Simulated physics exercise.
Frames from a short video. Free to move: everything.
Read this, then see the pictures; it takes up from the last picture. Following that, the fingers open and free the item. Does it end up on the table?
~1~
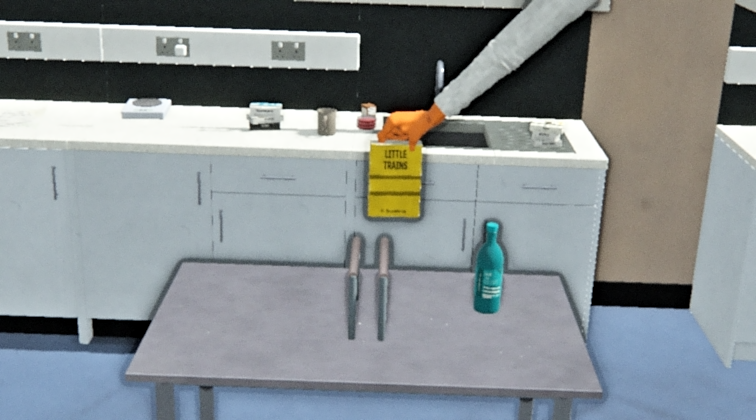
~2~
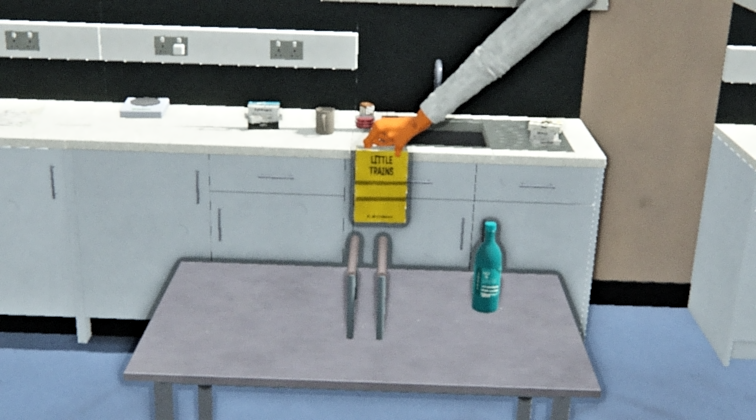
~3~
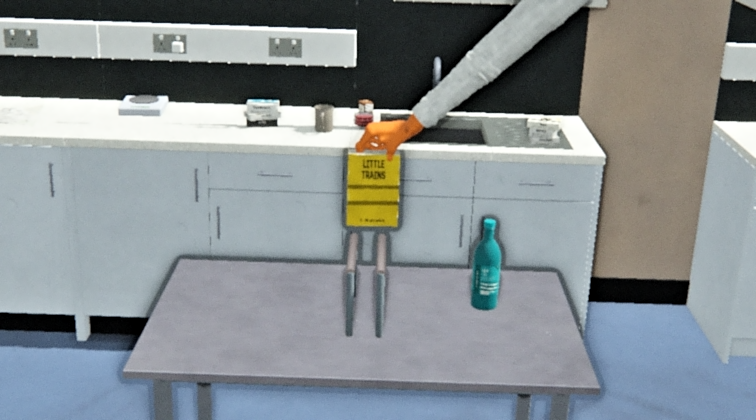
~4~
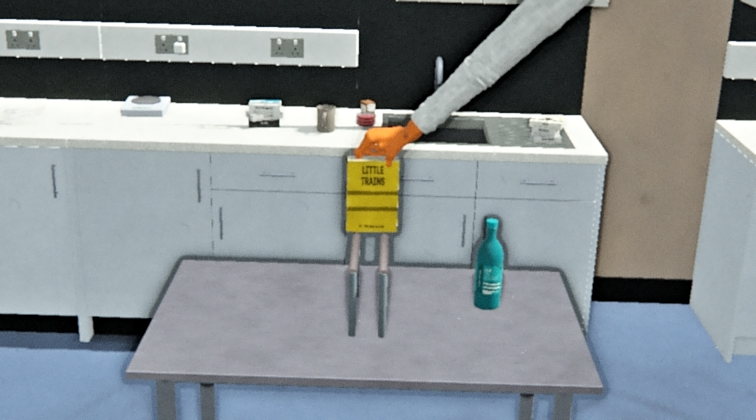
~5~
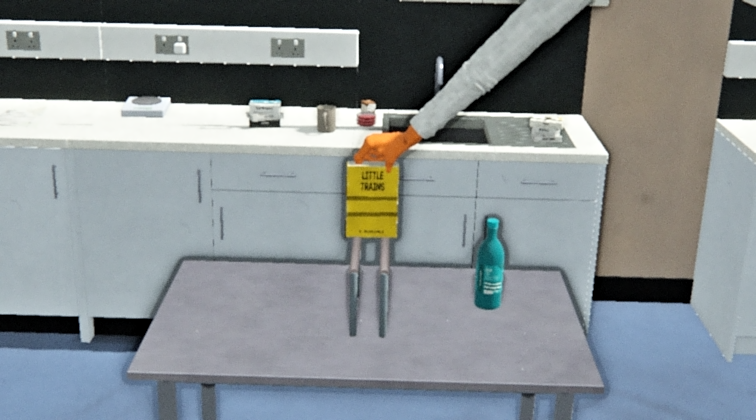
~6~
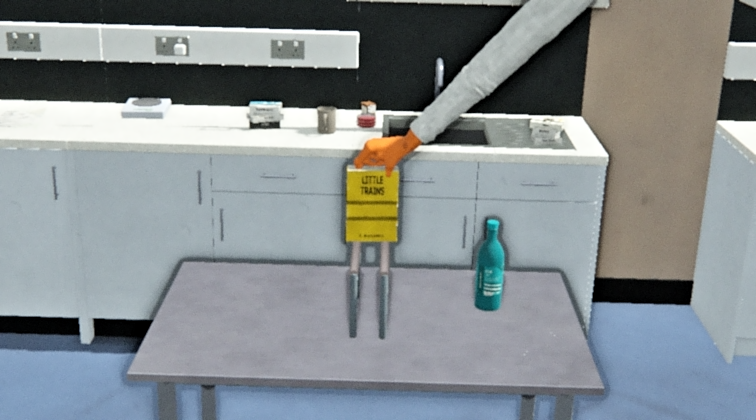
No. Well then, it is halted up top.
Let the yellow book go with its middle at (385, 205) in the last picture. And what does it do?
Stuck.
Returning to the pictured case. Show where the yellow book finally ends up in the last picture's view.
It winds up at roughly (372, 218).
Then, 0.32 s after the last picture, yellow book slid a little near (372, 218).
Then, 0.66 s after the last picture, yellow book resting near (372, 218).
At rest, moved from the start, yellow book; turquoise bottle in place. Seen from the same camera at the end, yellow book near (372, 218). The book is caught.
